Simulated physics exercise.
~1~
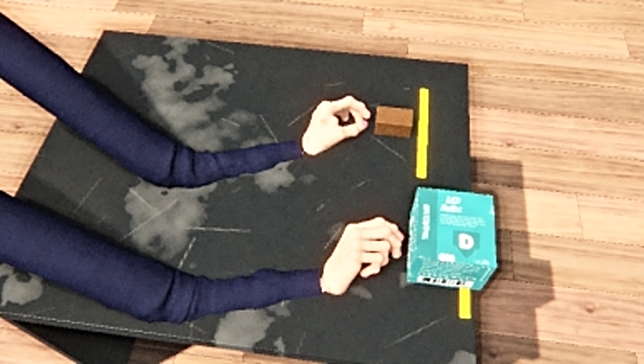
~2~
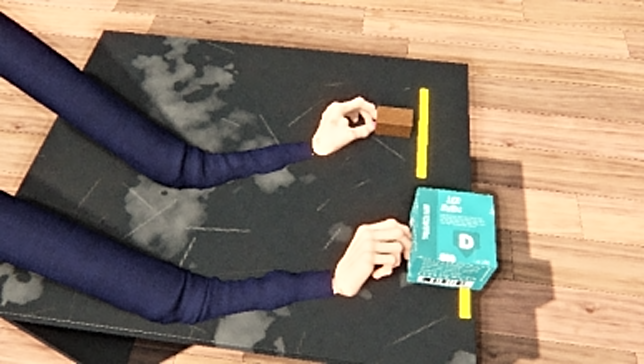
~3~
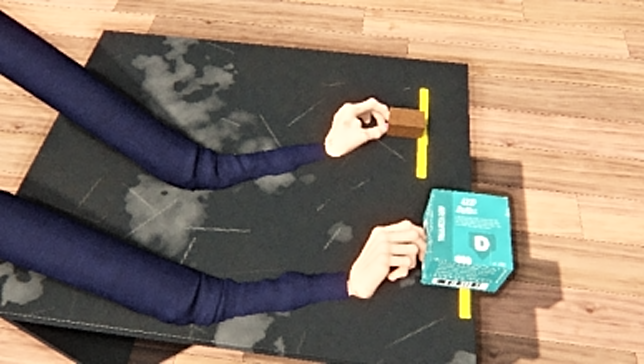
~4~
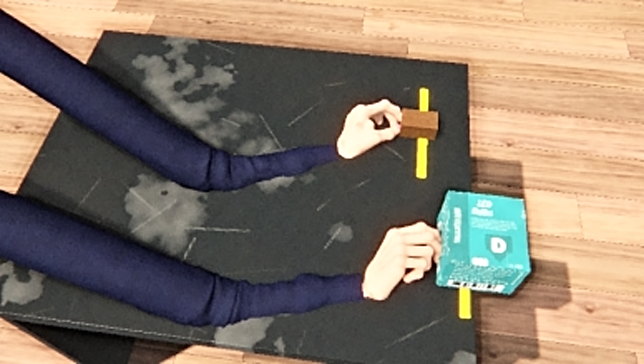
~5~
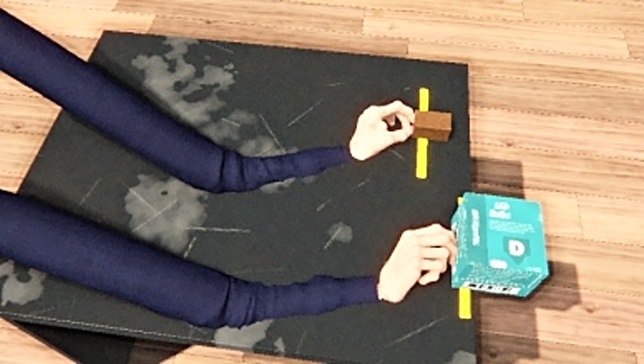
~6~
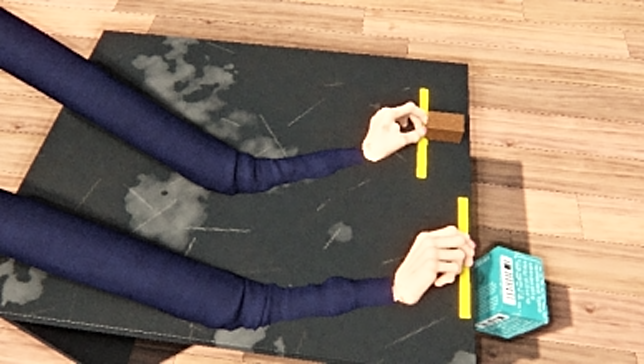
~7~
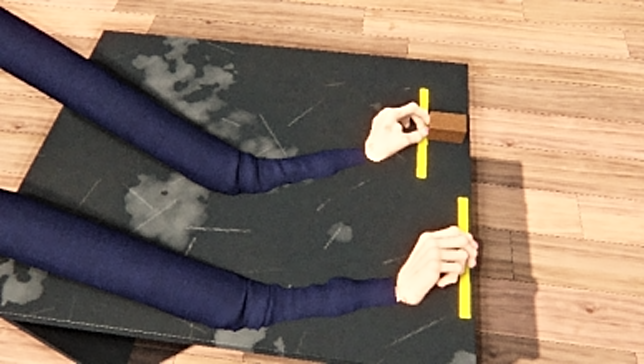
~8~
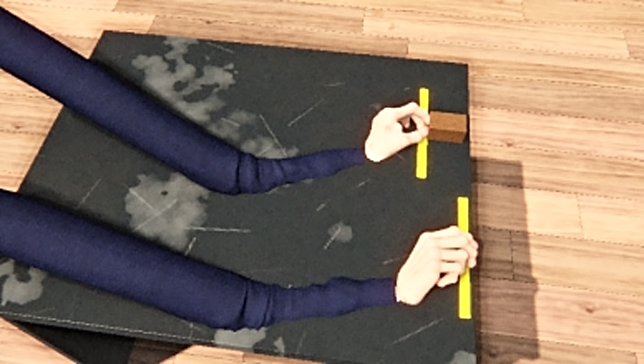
Turquoise box tipping off a dark table's right edge as two hands push rightward, the small brown block staying at the edge.
